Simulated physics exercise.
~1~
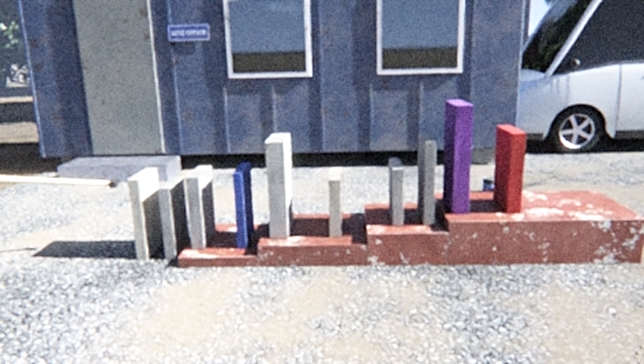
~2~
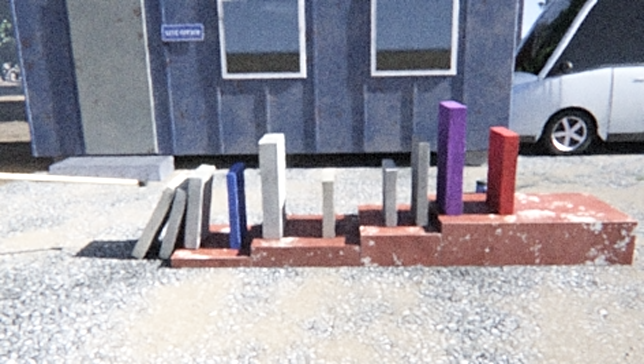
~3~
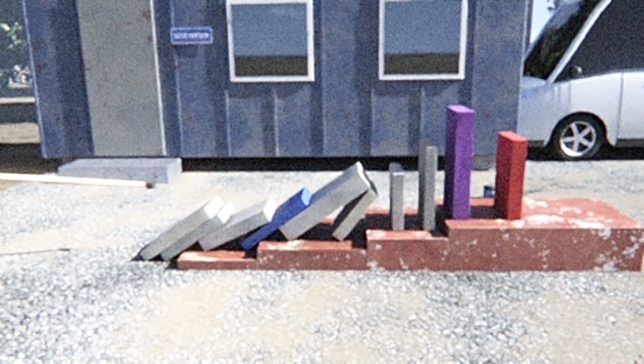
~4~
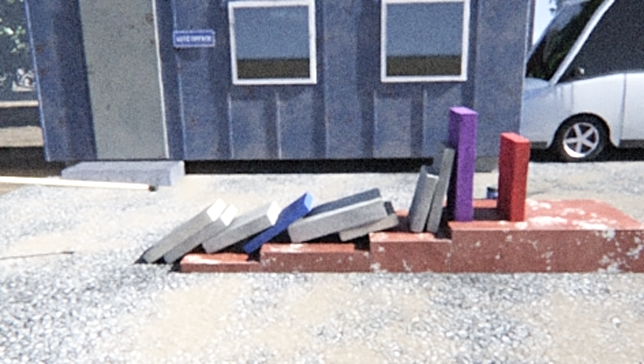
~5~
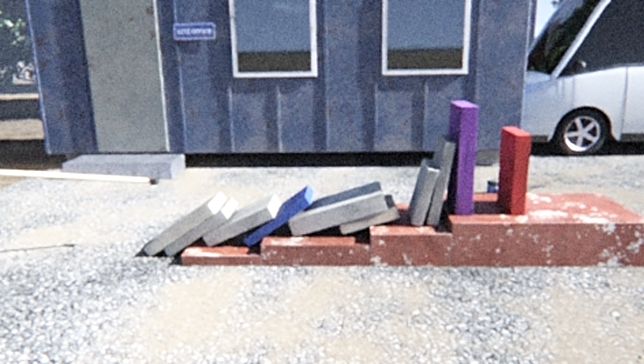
Slabs on low steps toppling rightward one after another before a blue building, the purple and red ones staying upright.
